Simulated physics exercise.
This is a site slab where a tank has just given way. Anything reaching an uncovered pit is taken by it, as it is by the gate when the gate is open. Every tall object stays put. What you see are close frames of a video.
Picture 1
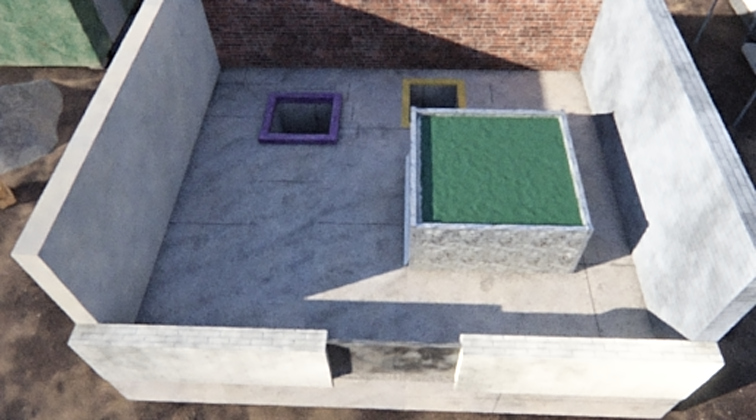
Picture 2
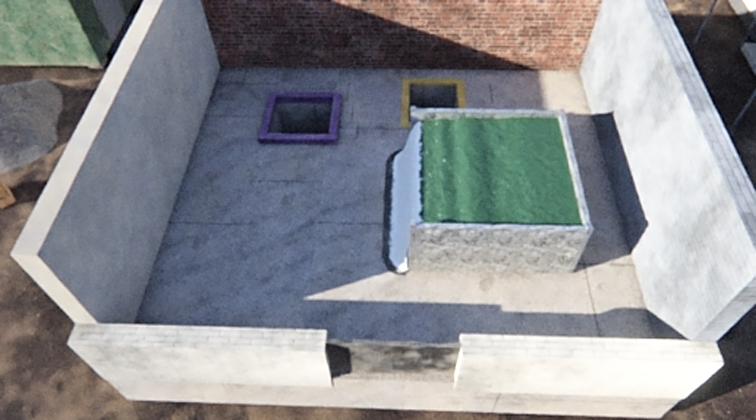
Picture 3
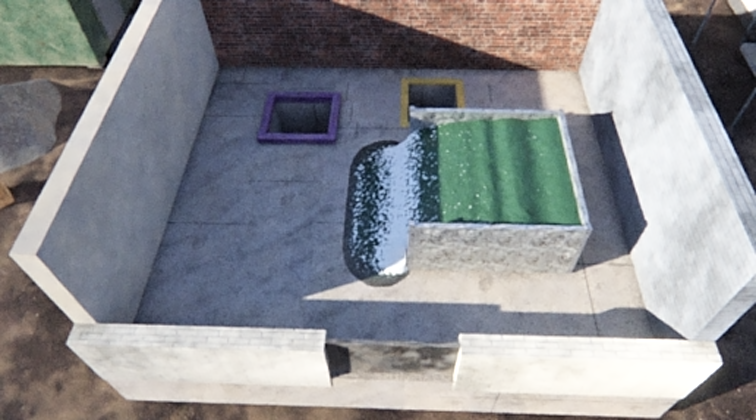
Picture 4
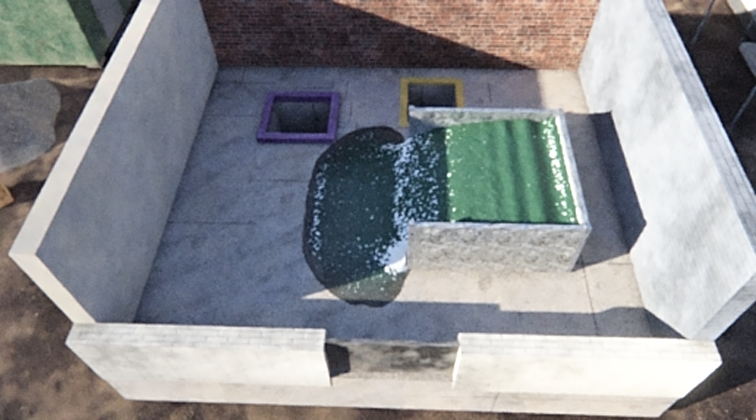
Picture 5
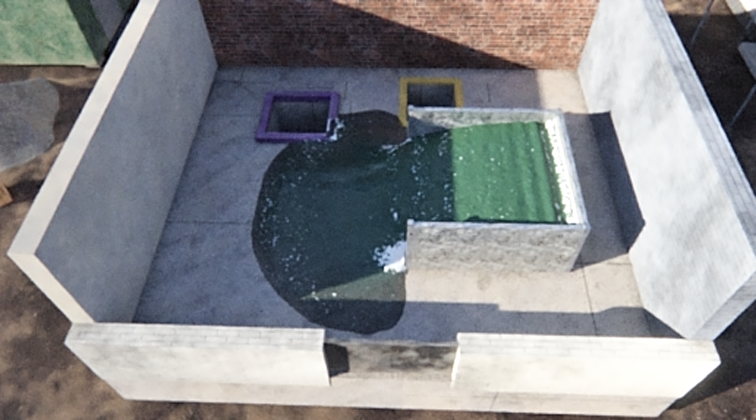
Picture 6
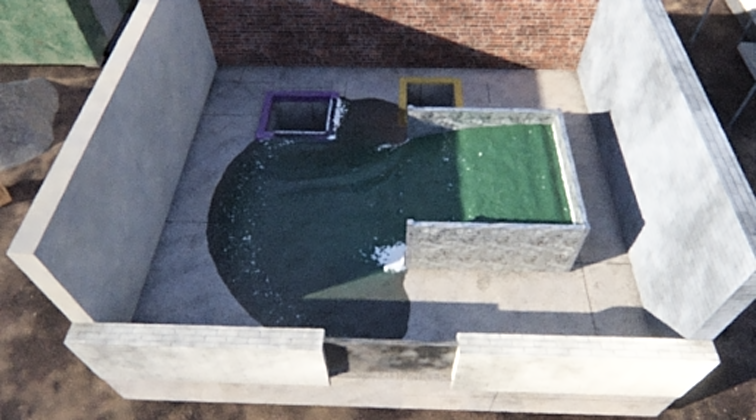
Green water pouring from the left side of a raised tank and spreading across a walled concrete slab, reaching a purple-framed opening.
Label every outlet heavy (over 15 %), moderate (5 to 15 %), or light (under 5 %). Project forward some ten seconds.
Labels: Gate - light, yellow pit - heavy, purple pit - moderate.
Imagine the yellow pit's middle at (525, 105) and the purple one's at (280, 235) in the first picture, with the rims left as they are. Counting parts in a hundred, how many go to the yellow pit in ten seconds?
The yellow pit takes 15 per cent.
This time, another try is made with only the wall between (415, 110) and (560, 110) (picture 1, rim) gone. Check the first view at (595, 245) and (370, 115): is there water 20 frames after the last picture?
Taking them in order, I'd say swamped and then swamped.
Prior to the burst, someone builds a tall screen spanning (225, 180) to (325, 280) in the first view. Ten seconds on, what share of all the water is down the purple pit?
Purple: About 20 %.
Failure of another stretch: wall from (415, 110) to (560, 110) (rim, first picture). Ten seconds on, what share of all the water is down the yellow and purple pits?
Yellow about 60 %, purple about 0 %.
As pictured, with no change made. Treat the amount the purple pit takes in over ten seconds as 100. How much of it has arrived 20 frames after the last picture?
Approximately 60 in a hundred, I reckon.
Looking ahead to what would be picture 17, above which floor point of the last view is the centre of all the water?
I'd point to (305, 209).
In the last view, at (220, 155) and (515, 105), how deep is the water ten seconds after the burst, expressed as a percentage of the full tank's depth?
Close to 8 per cent for the first and close to 8 per cent for the second.
A moment on, water covers 50 % of the floor; the gate 0 %, the yellow pit 0 %, the purple pit 1 %.
Next, water covers 55 % of the floor; the gate 0 %, the yellow pit 0 %, the purple pit 4 %.
Then, water covers 60 % of the floor; the gate 0 %, the yellow pit 0 %, the purple pit 5 %.
Later, water covers 95 % of the floor; the gate 0 %, the yellow pit 9 %, the purple pit 8 %.
In the end, water covers 100 % of the floor; the gate 0 %, the yellow pit 22 %, the purple pit 8 %.
